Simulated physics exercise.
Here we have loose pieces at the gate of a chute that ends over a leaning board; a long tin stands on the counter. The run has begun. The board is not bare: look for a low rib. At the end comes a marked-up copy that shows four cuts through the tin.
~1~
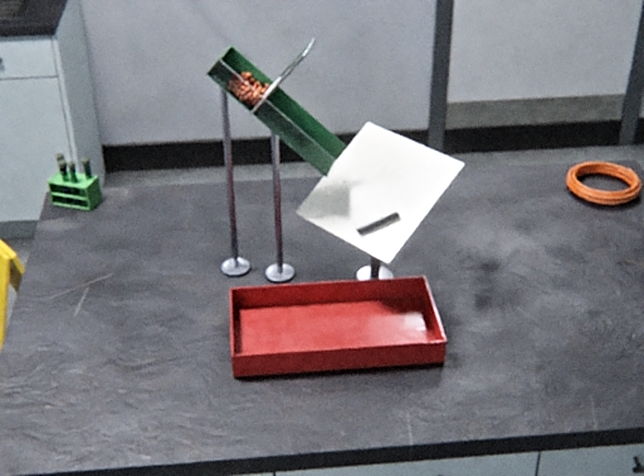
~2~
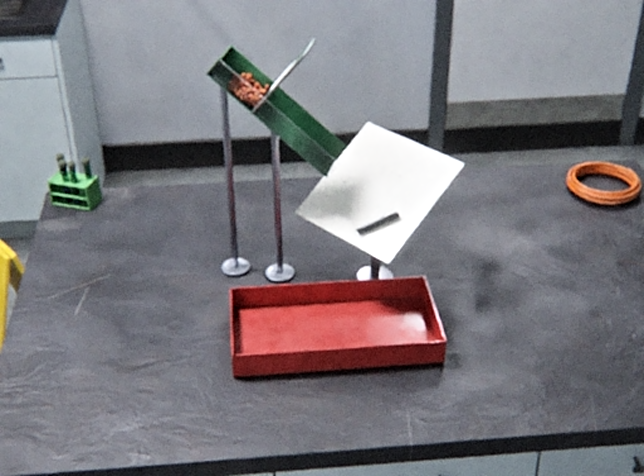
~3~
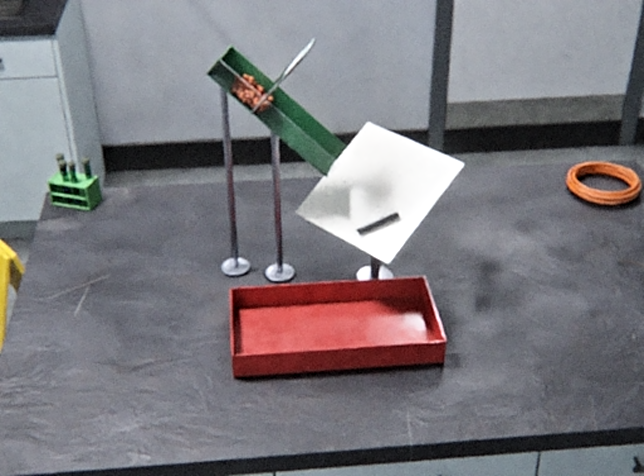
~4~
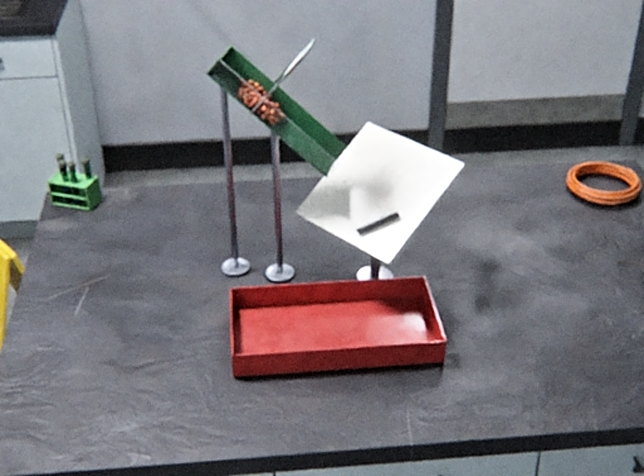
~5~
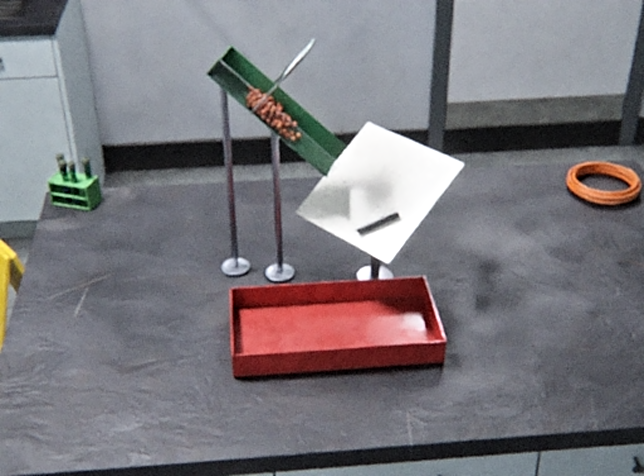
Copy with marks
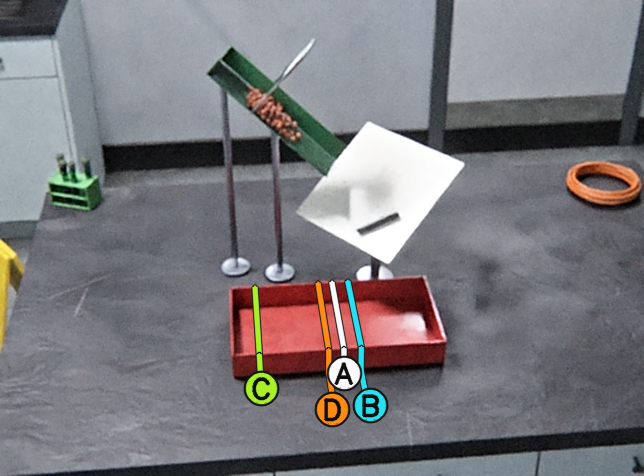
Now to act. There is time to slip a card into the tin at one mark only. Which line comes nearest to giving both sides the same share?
Take D.
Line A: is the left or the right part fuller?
The left side.
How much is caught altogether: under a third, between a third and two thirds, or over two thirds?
It is over two thirds.
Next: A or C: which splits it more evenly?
A.
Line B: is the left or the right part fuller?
The left side.
On the marked copy, line A crosses the front rim at (343, 348); line B crosses the front rim at (361, 347); line C crosses the front rim at (259, 354); line D crosses the front rim at (328, 349).
With A, of what is caught, the bulk on the left of the divider, a small share on the right.
With B, of what is caught, all but a few on the left of the divider, only a few on the right.
With C, of what is caught, none at all on the left of the divider, the whole lot on the right.
With D, of what is caught, close to half on the left of the divider, close to half on the right.
